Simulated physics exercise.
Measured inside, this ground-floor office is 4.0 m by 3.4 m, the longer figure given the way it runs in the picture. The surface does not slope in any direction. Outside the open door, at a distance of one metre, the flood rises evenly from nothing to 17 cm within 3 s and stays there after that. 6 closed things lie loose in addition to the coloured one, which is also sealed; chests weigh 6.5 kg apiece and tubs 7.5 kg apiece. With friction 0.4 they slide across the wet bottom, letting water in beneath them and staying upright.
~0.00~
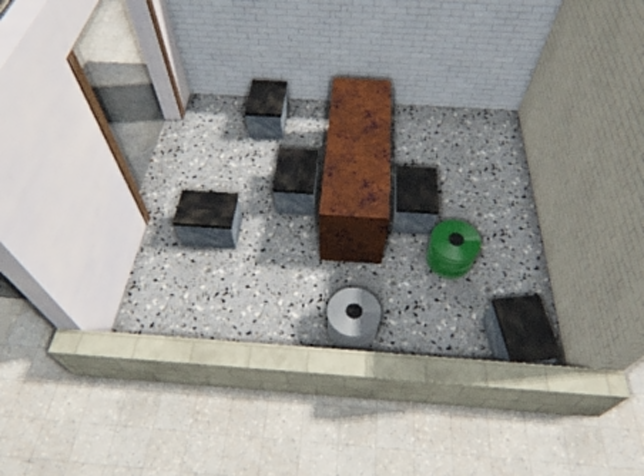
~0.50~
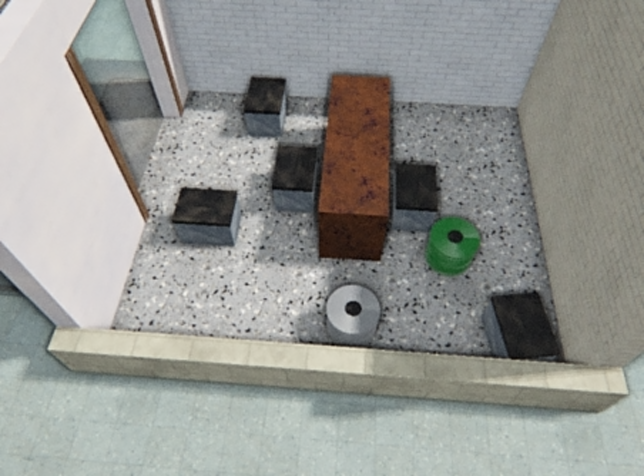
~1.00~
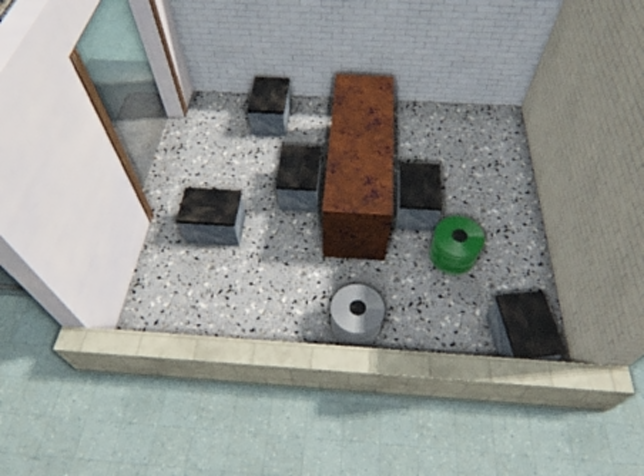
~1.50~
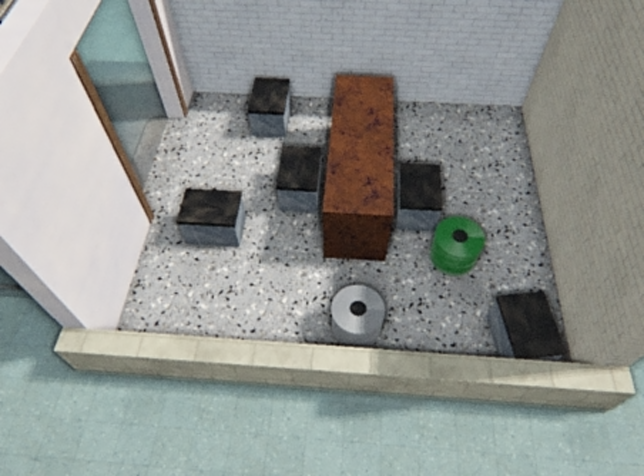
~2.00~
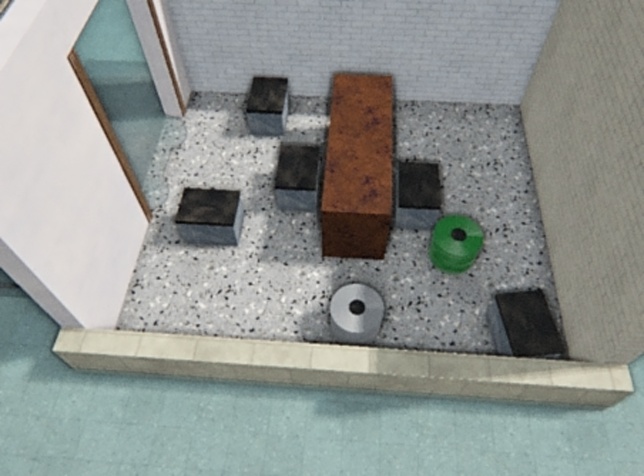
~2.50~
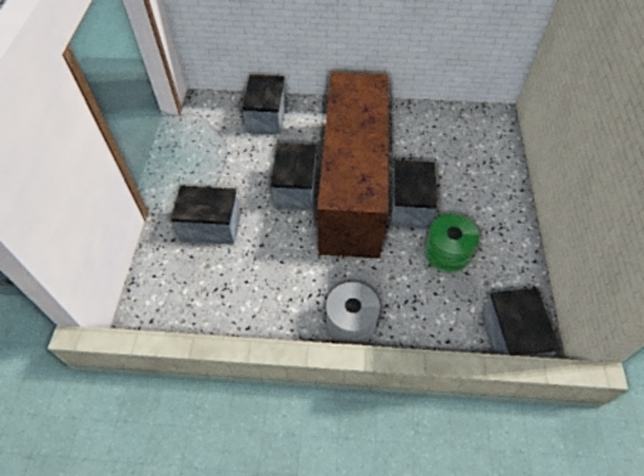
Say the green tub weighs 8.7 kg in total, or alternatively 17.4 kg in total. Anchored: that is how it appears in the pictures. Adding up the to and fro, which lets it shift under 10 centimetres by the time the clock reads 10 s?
The one that works is only the second, 17.4 kg.
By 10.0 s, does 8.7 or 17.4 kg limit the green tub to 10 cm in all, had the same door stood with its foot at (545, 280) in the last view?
So neither mass does it.
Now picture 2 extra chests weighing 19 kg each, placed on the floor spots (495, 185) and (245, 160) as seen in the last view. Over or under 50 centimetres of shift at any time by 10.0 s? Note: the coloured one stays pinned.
In the order given, within the mark and then beyond the mark.
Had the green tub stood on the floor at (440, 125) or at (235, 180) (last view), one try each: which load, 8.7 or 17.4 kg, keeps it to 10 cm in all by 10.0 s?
Only the heavy mass does it, then neither mass does it.
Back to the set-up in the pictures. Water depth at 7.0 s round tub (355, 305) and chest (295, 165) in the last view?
Depth approx. 3 cm / 7 cm.
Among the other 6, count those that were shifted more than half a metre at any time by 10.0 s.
4 in all.
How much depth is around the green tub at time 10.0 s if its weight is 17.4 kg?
7 cm, roughly.
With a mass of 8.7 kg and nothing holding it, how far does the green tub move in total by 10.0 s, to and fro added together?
It covers about 30 cm altogether.
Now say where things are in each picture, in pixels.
The first frame shows the green tub at (456, 240), on the bottom; 0.0 m2 under water; 0 of 7 have shifted.
The second frame shows the green tub at (455, 237), on the bottom; water covers 0.0 m2; 0 of 7 have shifted.
The third frame shows the green tub at (460, 236), on the bottom; water covers 0.0 m2; 0 of 7 have shifted.
The fourth frame shows the green tub at (460, 236), on the bottom; 0.0 m2 under water; 0 of 7 have shifted.
The fifth frame shows the green tub at (459, 235) rests on the ground; 0.0 m2 under water; 0 of 7 have shifted.
The sixth frame shows the green tub at (455, 234) rests on the ground; 0.7 m2 under water; 0 of 7 have shifted.
After 3.5 s the green tub would be 0 cm from its start with 8.7 kg and 0 cm from its start with 17.4 kg; 0 cm of water round it then.
After 4.5 s the green tub would be 0 cm from its start with 8.7 kg and 0 cm from its start with 17.4 kg; 0 cm of water round it then.
After 7.0 s the green tub would be 0 cm from its start with 8.7 kg and 0 cm from its start with 17.4 kg; 1 cm of water round it then.
After 10.0 s the green tub would be 31 cm from its start with 8.7 kg and 1 cm from its start with 17.4 kg; 7 cm of water round it then.
